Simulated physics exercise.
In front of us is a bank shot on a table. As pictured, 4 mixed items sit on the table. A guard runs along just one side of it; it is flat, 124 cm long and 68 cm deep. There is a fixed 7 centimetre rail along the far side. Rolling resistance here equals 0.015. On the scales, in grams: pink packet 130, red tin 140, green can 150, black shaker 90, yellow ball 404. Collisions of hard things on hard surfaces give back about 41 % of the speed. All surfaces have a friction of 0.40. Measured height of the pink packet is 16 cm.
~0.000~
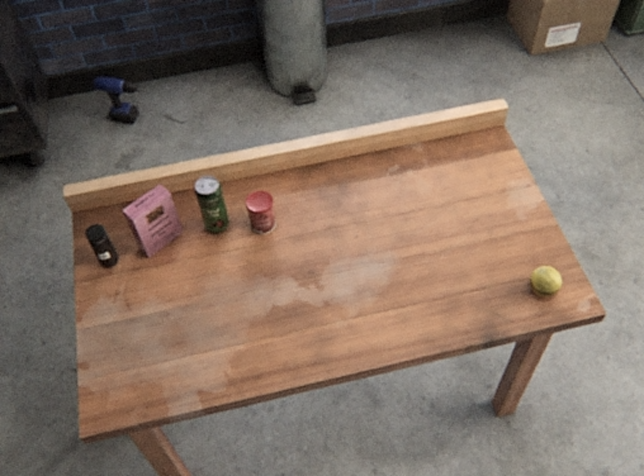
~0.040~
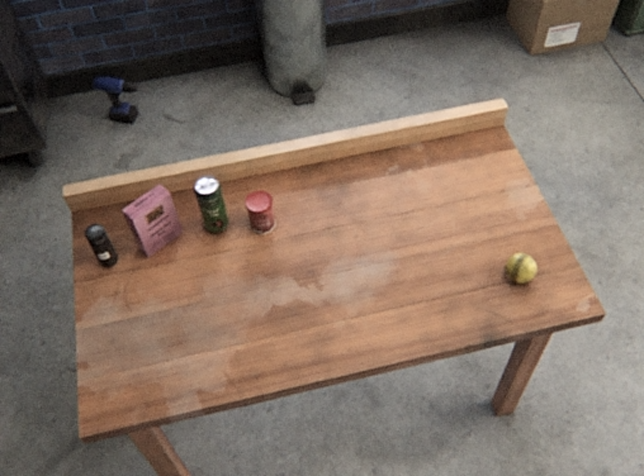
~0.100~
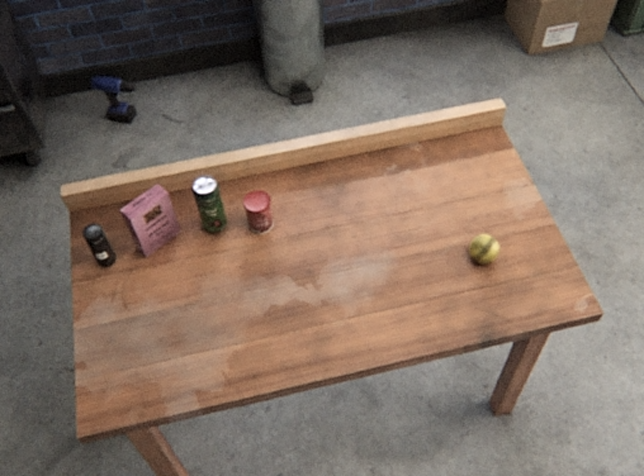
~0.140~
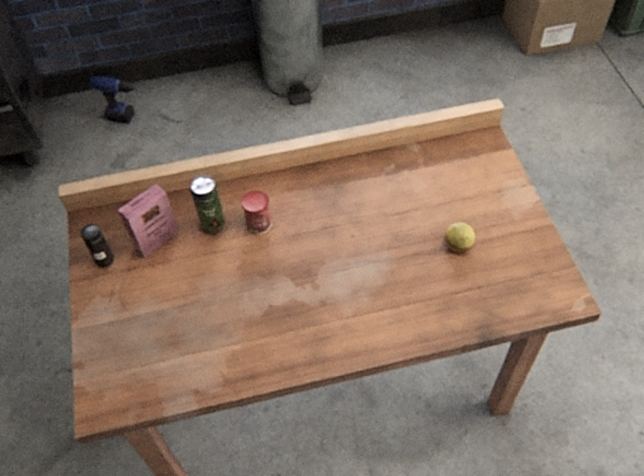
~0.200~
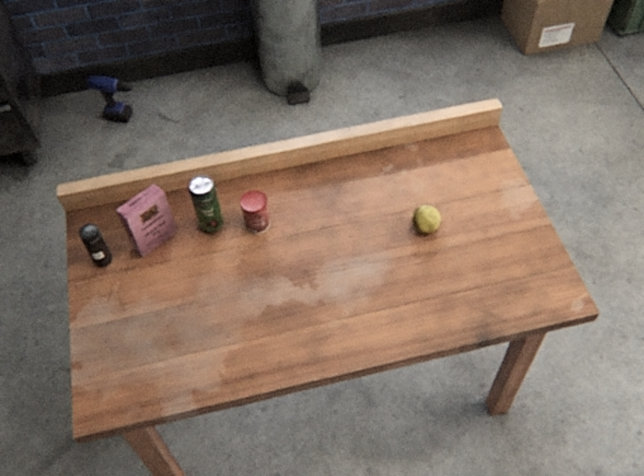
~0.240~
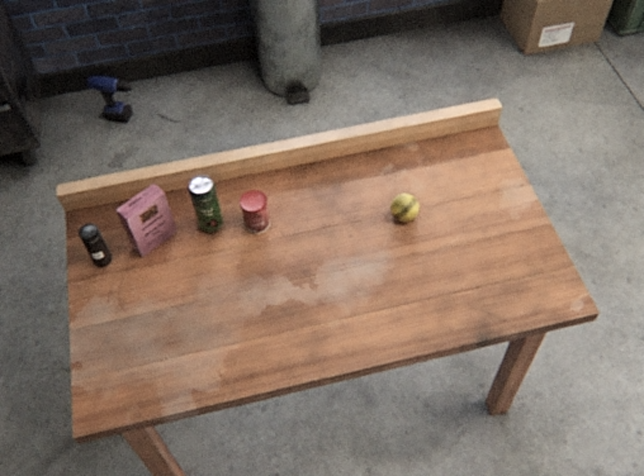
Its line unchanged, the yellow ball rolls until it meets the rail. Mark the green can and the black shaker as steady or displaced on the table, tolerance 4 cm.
Marks: Green can displaced; black shaker steady.
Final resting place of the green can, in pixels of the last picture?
It comes to a stop close to (161, 264).
Around 0.74 s, yellow ball near (237, 199); red tin shifted 3 cm.
Around 1.54 s, yellow ball near (131, 200); green can on its side near (161, 264); red tin shifted 4 cm.
Finally (3.5 s), on their side or leaning hard on the table, green can; the other 3 still in place (within 4 cm). Final places as that camera would see them, green can near (161, 264), black shaker near (96, 246).
